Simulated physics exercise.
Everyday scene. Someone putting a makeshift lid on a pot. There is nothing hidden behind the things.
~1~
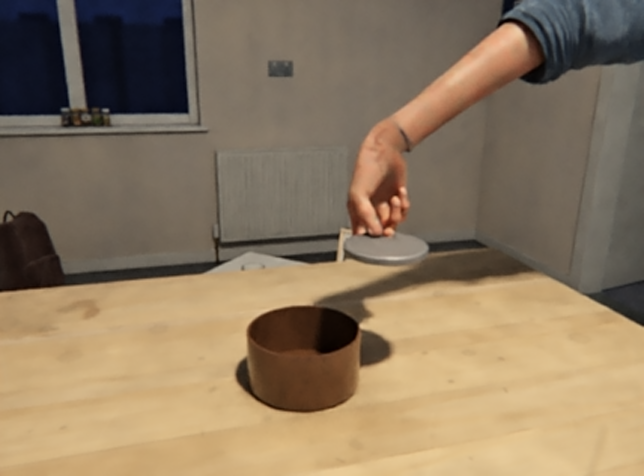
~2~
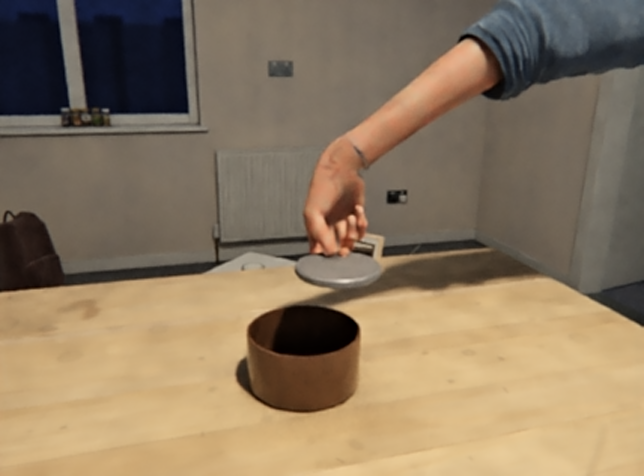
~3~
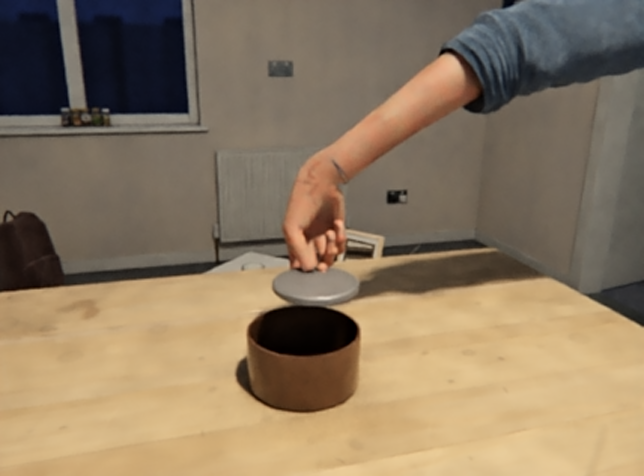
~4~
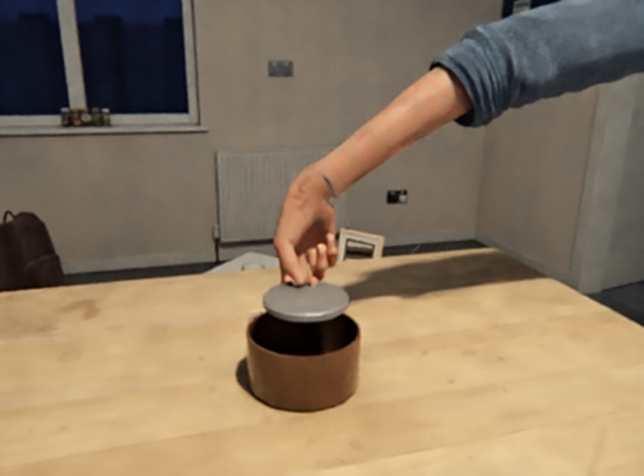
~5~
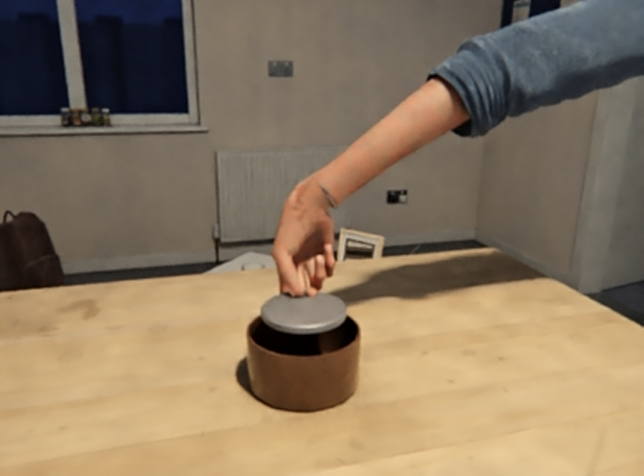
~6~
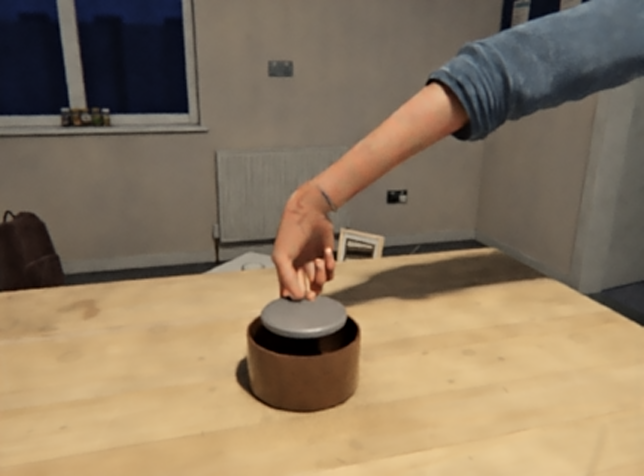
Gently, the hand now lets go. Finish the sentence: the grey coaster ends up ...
The grey coaster ends up inside.
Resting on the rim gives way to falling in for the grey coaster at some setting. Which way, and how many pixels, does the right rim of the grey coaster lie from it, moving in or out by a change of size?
Shift it right by roughly 12 pixels.
Then, 0.14 s past the last view, grey coaster travelled a little near (304, 351).
Finally, the grey coaster drops inside, near (304, 372).
